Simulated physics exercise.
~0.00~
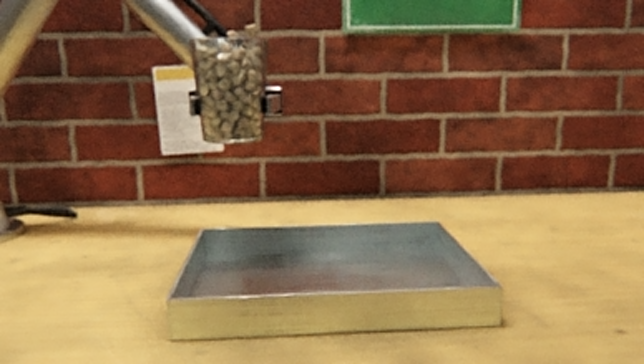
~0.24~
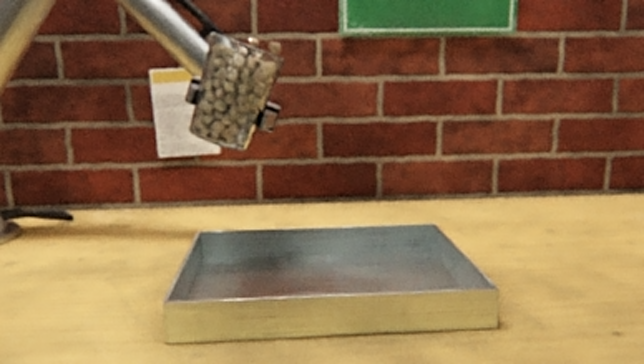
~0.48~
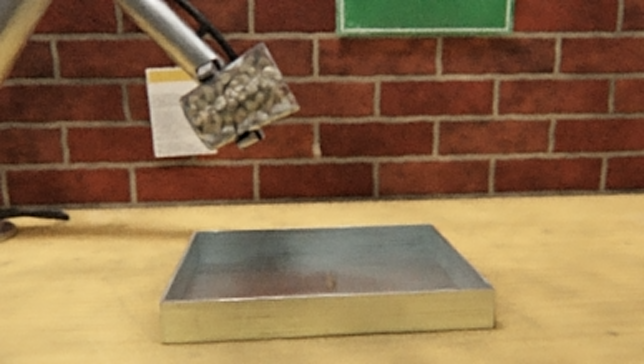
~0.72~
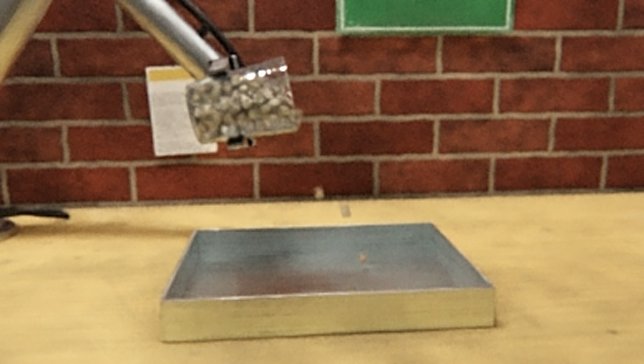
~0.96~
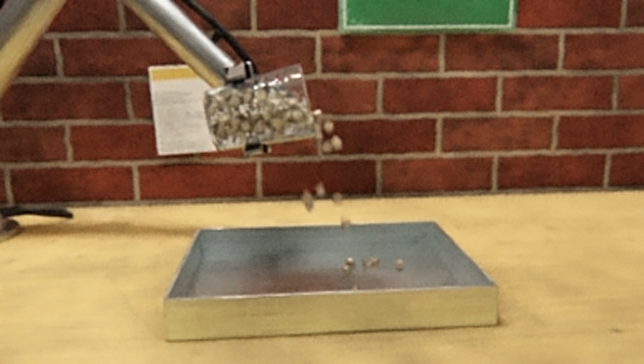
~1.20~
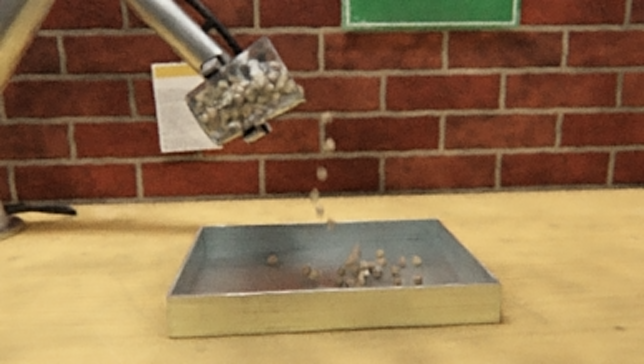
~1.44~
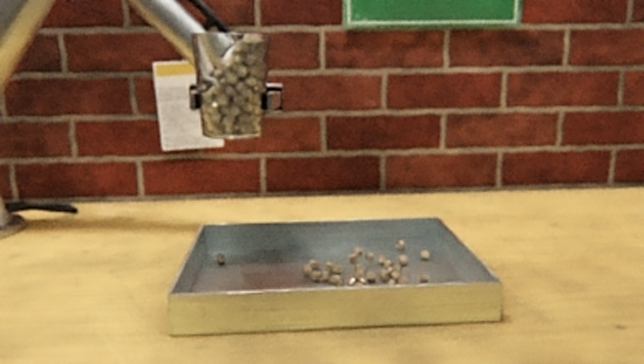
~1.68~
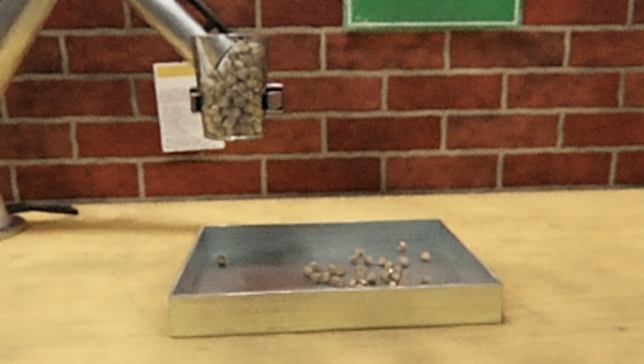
On a tabletop before a brick wall, a mechanical arm tips a clear cup, spilling some pebbles into a tray, then rights it.
